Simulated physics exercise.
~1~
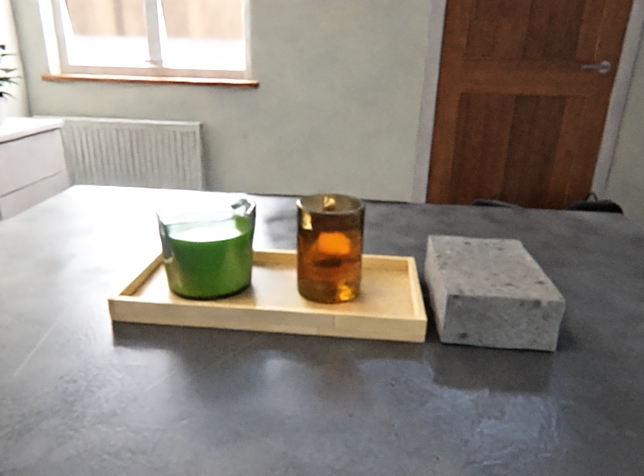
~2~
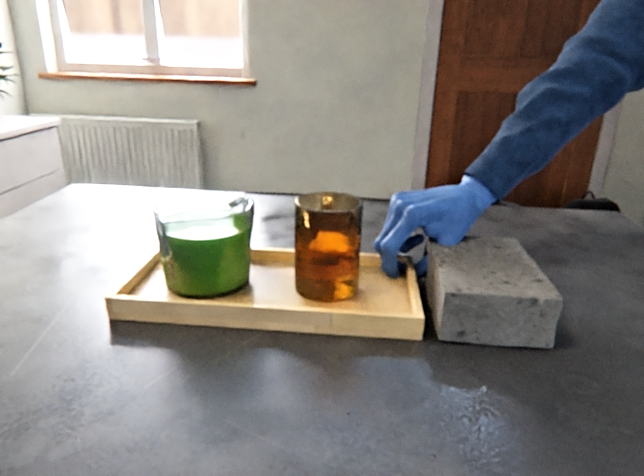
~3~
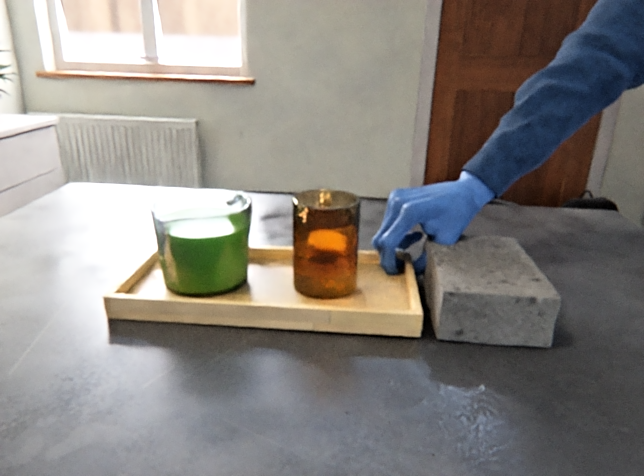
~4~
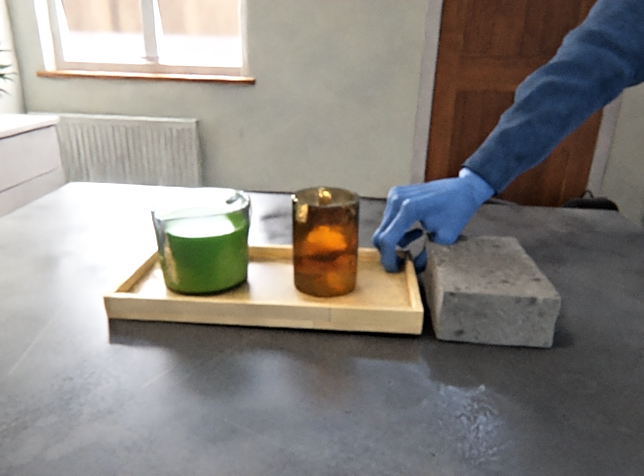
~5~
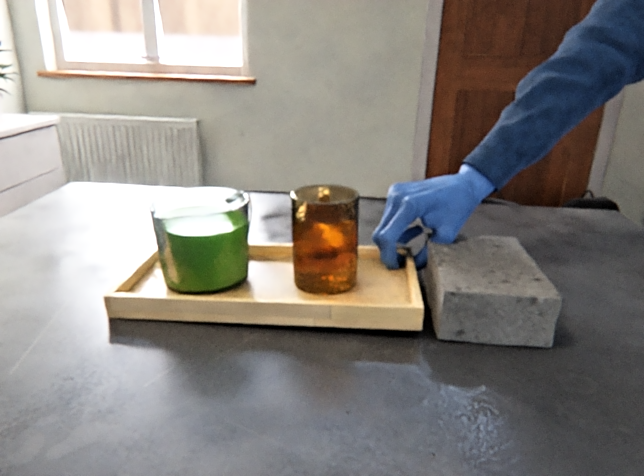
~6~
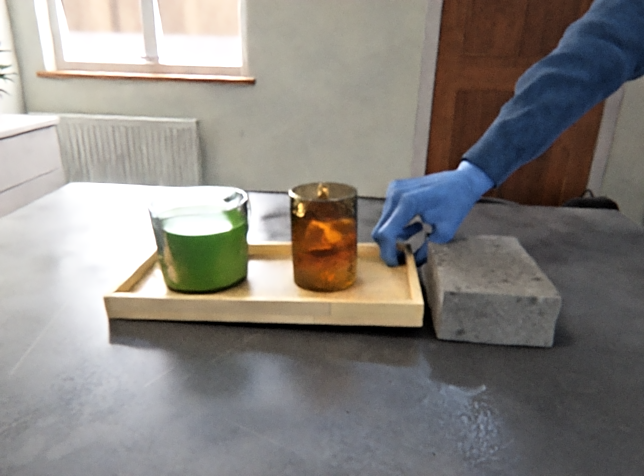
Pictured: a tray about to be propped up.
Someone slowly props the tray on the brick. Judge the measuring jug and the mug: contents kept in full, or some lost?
Measuring jug: Kept in full. Mug: Kept in full.
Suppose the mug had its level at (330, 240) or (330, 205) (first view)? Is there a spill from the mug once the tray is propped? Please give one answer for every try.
As listed: Copes, leaks.
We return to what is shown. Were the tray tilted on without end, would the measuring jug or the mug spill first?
Pick: The one on the left.
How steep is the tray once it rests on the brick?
12 degrees or so.
Next, the tray slopes by about 7°; measuring jug, its rim is dry; mug, its rim is dry.
After that, the tray slopes by about 13°; measuring jug, its rim is dry; mug, its rim is dry.
Finally, the tray slopes by about 12°, resting on the brick; measuring jug, its rim is dry; mug, its rim is dry.
